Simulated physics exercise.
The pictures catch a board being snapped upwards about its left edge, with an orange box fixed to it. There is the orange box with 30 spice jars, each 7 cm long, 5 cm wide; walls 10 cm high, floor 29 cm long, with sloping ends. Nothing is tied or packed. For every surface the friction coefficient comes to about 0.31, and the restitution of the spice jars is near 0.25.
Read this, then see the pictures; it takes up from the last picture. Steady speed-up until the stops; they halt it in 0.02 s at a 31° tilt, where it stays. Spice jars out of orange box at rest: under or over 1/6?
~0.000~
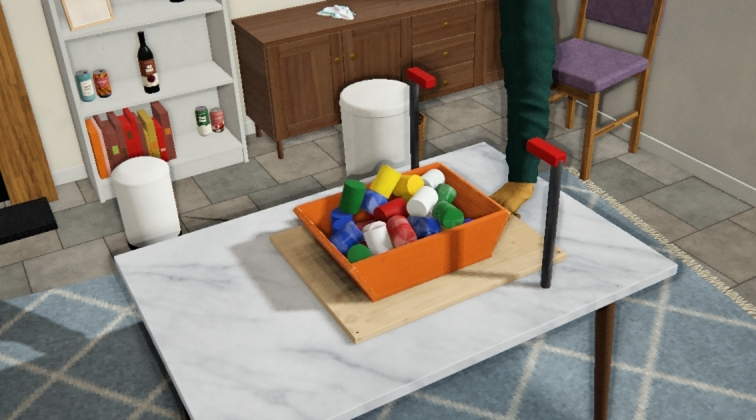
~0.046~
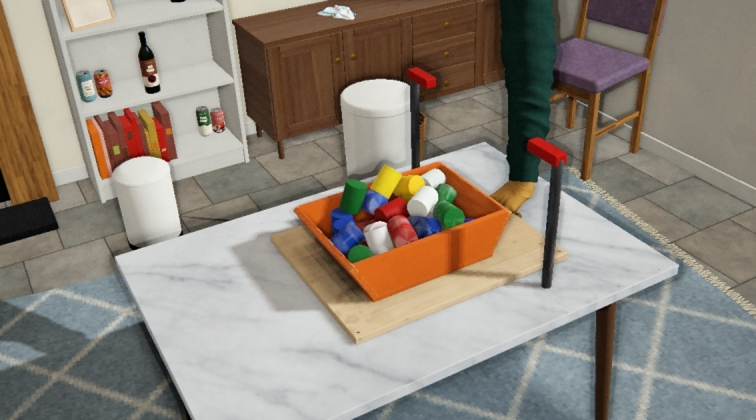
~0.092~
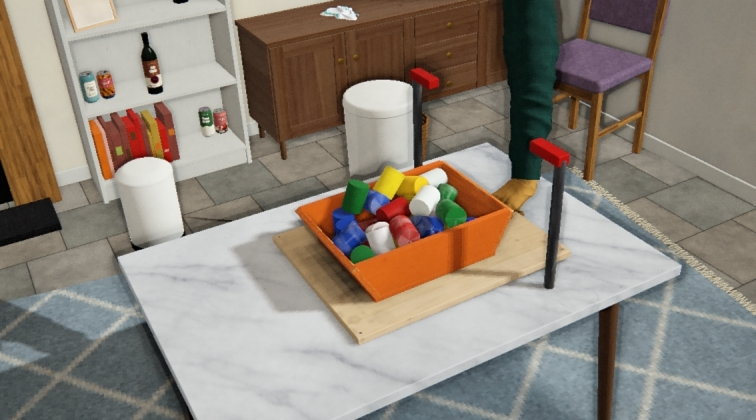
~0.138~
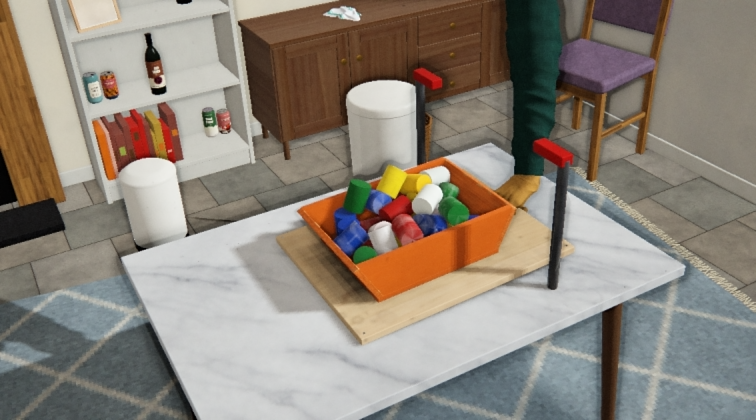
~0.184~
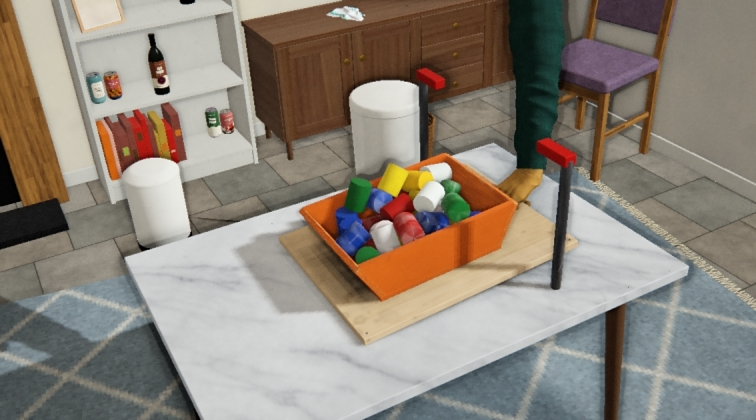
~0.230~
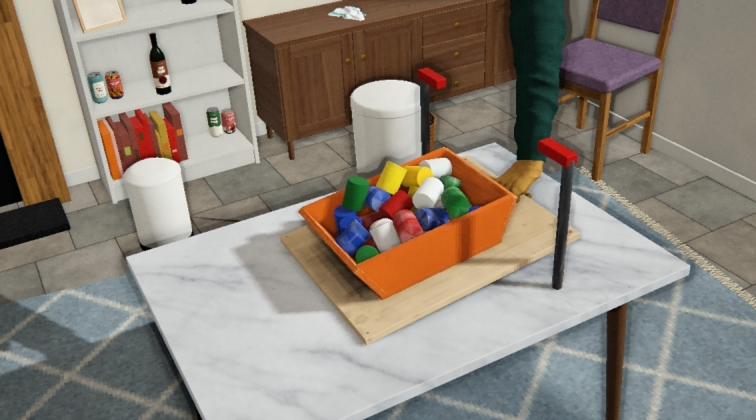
Under.
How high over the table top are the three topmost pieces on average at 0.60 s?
28 cm.
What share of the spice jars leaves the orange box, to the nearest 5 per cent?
About 5 per cent.
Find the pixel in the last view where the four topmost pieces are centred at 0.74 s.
(374, 165).
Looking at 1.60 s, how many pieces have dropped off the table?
About 0.
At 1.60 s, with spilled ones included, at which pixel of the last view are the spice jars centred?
Roughly at (358, 215).
After 0.50 s, the board meets the red stops.
After 0.60 s, tilt 31°; orange box 30 in, 0 out.
After 0.74 s, tilt 31°; orange box 30 in, 0 out.
After 1.00 s, tilt 31°; orange box 29 in, 1 out.
When it is over (at 1.60 s), orange box 28 in, 2 out. Asked share, 2 of 30, 7 per cent.
